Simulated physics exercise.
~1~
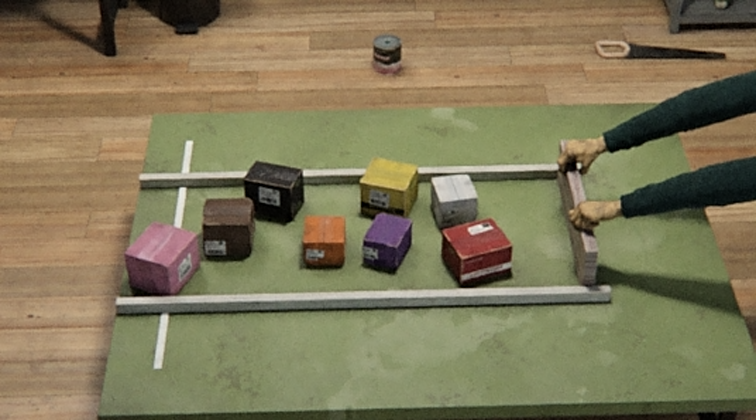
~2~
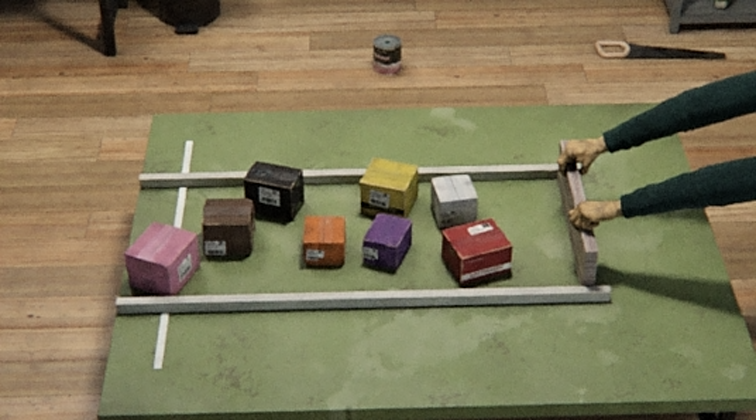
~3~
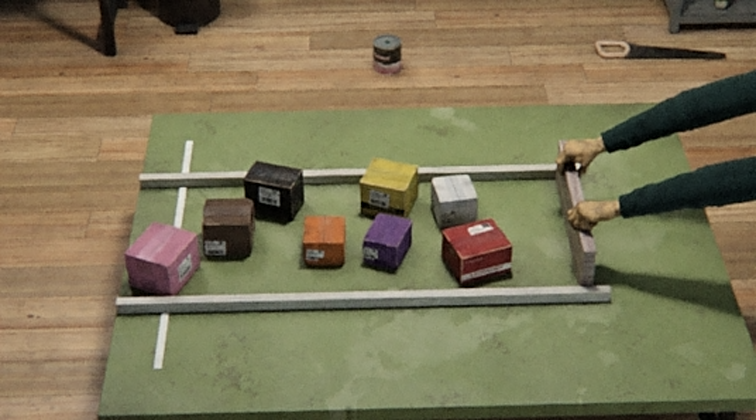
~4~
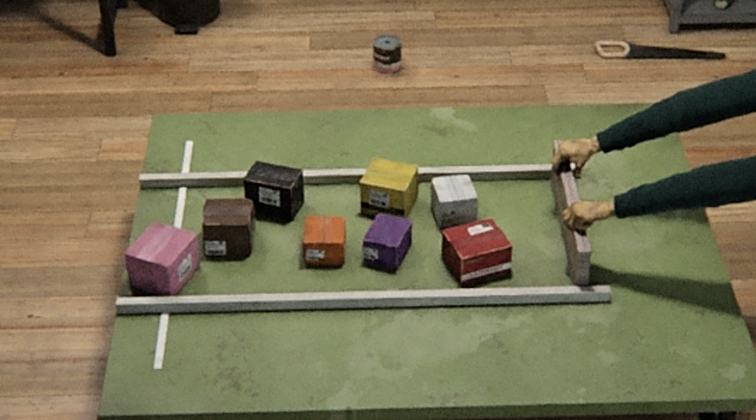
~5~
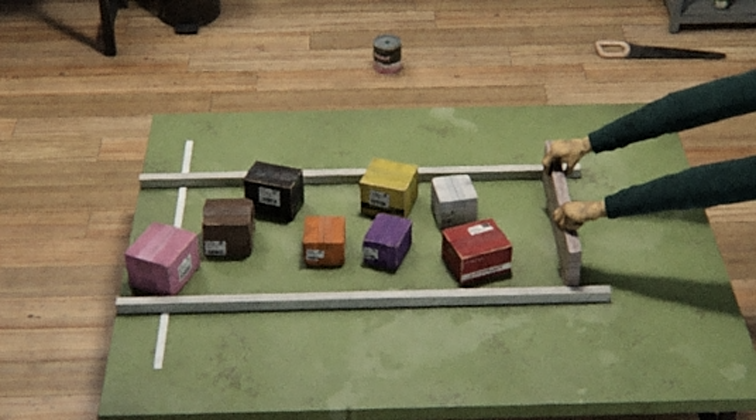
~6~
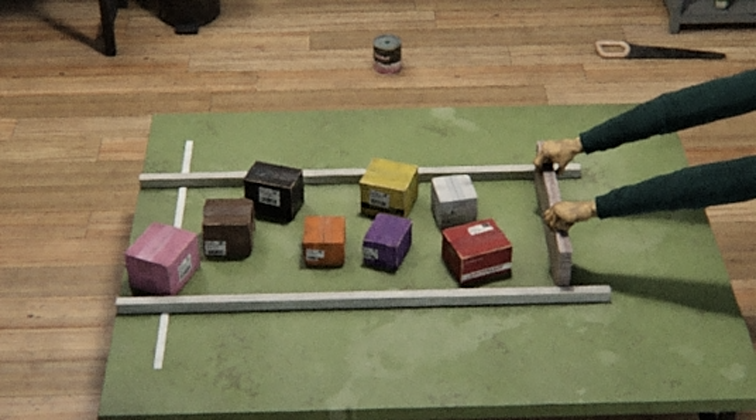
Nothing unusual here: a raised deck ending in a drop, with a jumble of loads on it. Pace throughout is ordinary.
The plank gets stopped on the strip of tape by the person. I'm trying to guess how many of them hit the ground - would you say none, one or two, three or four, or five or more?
The count that fall off is at least five.
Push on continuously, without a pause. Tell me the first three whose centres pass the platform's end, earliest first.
It goes the brown parcel, after that the black parcel, and after that the orange parcel.
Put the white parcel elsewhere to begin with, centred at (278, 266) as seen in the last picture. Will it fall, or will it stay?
Started there, the object drops over the edge.
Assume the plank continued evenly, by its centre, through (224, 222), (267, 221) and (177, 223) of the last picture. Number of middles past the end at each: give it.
Going through the three places, I get 3, 1 and 6.
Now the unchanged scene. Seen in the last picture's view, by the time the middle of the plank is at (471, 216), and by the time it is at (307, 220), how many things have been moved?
The first count is 2, and then it's 7.
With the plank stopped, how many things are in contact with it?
It's 2.
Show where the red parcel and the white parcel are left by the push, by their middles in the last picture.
Around (143, 254) and around (159, 207).
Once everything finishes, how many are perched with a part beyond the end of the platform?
The figure is 1.
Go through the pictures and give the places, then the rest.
The first frame shows pink parcel (163, 259); brown parcel (229, 226); black parcel (274, 190); plank (576, 213); tape (175, 243).
The second frame shows brown parcel (229, 227); plank (576, 213).
The third frame shows black parcel (274, 190); orange parcel (325, 240).
The fourth frame shows pink parcel (163, 260); white parcel (454, 201).
The fifth frame shows brown parcel (229, 227); purple box (388, 241).
The sixth frame shows pink parcel (163, 260); brown parcel (229, 227); black parcel (274, 190); plank (552, 214); tape (175, 243).
Early on, none off yet; pink parcel at rest near (163, 260); brown parcel at rest near (229, 227); black parcel at rest near (274, 190).
Finally, the number that fall off is five or more; lost, yellow parcel, purple box, orange parcel, black parcel, brown parcel and pink parcel.
